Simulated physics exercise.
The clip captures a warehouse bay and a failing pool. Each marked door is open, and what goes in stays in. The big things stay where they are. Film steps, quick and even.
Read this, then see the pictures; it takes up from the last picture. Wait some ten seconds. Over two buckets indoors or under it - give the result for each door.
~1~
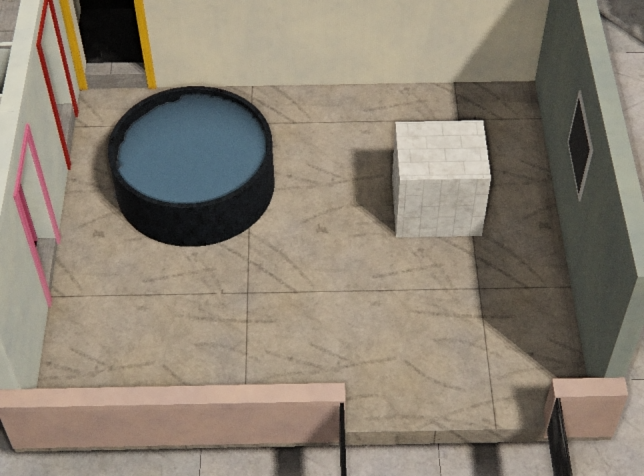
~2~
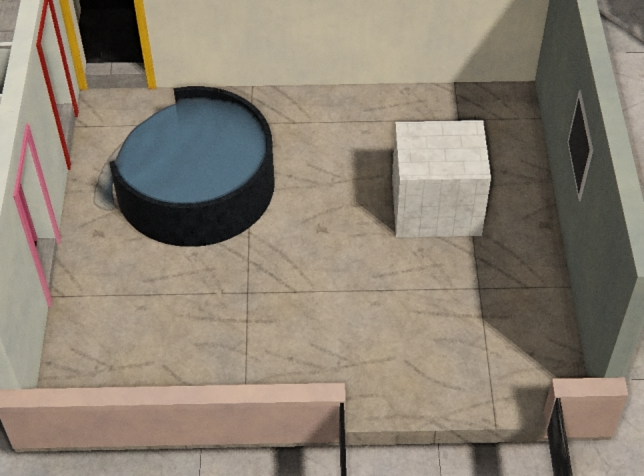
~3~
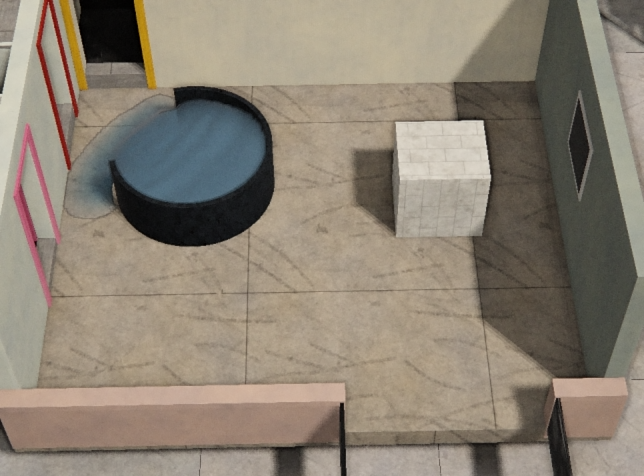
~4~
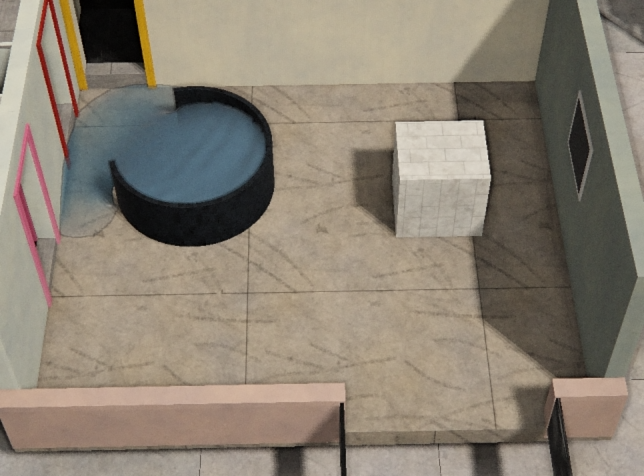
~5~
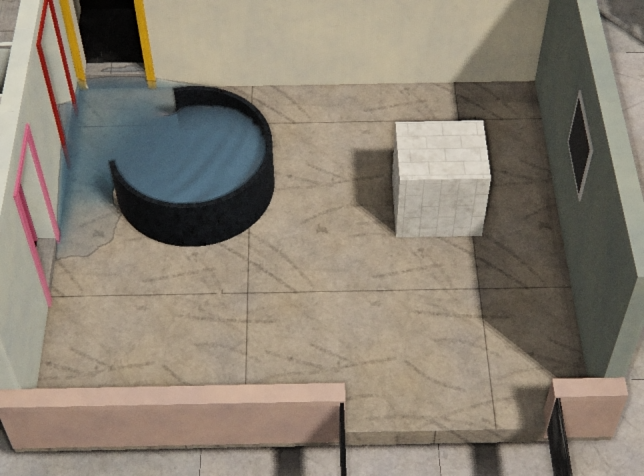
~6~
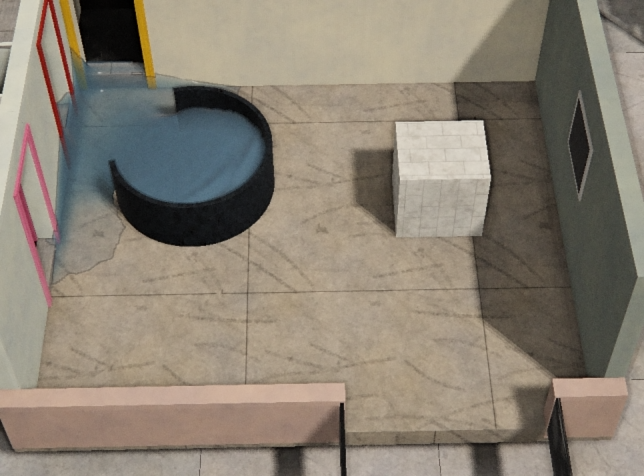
The yellow door comes in over. The pink door comes in under. The red door comes in over.
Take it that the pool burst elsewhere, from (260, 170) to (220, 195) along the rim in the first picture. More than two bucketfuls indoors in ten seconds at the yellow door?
My take is that yellow doesn't reach it.
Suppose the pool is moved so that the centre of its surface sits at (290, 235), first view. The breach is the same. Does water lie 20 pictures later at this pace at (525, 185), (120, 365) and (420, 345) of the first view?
In turn: Not flooded, awash, not flooded.
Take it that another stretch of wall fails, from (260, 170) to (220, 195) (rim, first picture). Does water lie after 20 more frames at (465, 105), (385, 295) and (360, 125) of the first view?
Listed order gives left alone; sopping; sopping.
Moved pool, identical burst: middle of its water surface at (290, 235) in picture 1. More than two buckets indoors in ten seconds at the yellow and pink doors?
I'd expect the yellow door to cross the line and the pink door to cross the line.
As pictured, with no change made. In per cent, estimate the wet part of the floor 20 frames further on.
That comes to about 60 per cent.
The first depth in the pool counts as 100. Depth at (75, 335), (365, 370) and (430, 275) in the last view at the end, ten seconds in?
At the three places, in the order asked: Around 4, 4 and 8 per cent.
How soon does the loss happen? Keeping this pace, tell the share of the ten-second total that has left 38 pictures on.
Somewhere around 70 per cent, I'd say.
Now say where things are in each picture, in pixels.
The round tank at (191, 148) is whole and still, in the first picture.
The front is at (104, 204), out from the gap at (132, 145), in the second picture.
The front is at (77, 211), out from the gap at (132, 148), in the third picture.
The front is at (61, 229), out from the gap at (133, 150), in the fourth picture.
The front is at (57, 253), out from the gap at (133, 150), in the fifth picture.
Water pours out at (133, 150) and has run to (54, 279), in the sixth picture.
A moment on, water covers 20 % of the floor; the yellow door over two buckets in, the pink door wet at the sill, nothing in, the red door over two buckets in.
Next, water covers 35 % of the floor; the yellow door far over two buckets in, the pink door wet at the sill, nothing in, the red door far over two buckets in.
Then, water covers 60 % of the floor; the yellow door far over two buckets in, the pink door wet at the sill, nothing in, the red door far over two buckets in.
Later, water covers 90 % of the floor; the yellow door far over two buckets in, the pink door wet at the sill, nothing in, the red door far over two buckets in.
In the end, water covers 100 % of the floor; the yellow door far over two buckets in, the pink door wet at the sill, nothing in, the red door far over two buckets in.
